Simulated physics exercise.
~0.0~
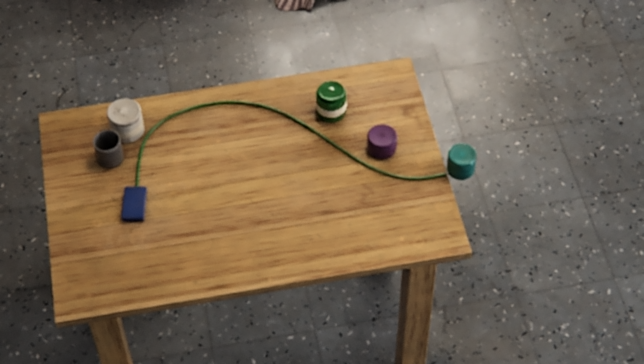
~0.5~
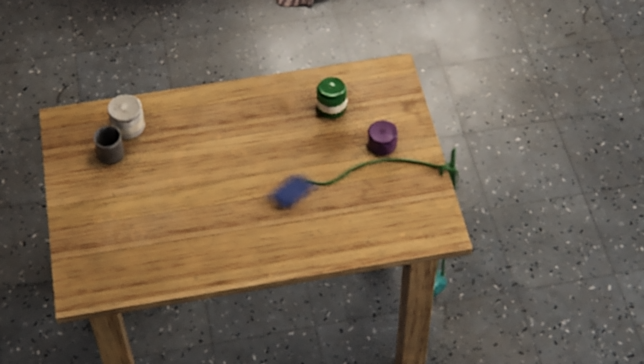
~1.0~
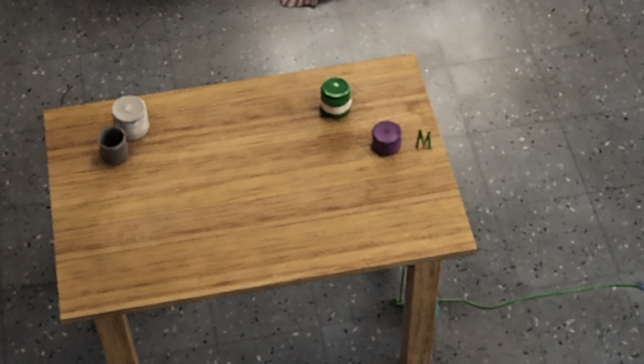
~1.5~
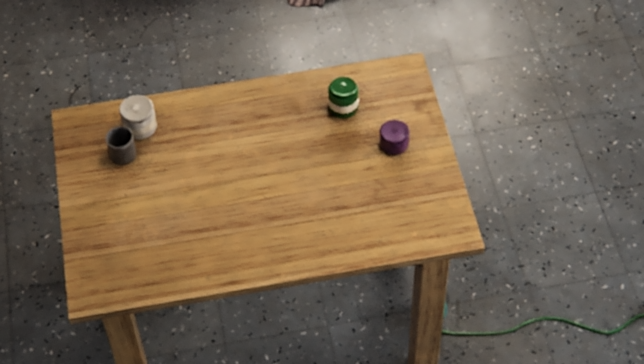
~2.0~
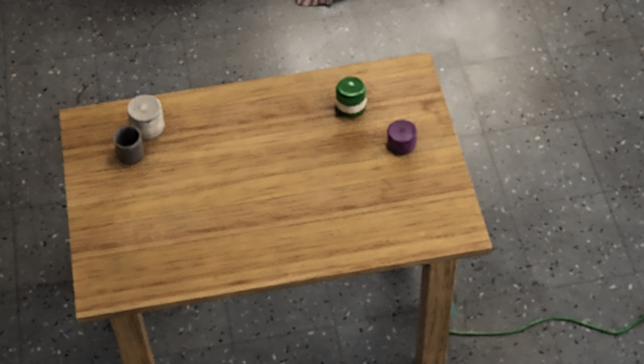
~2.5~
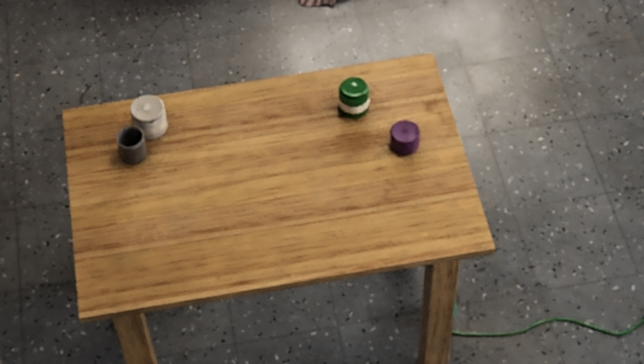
A teal speaker drops off the table's right edge, dragging the cabled blue phone off too.
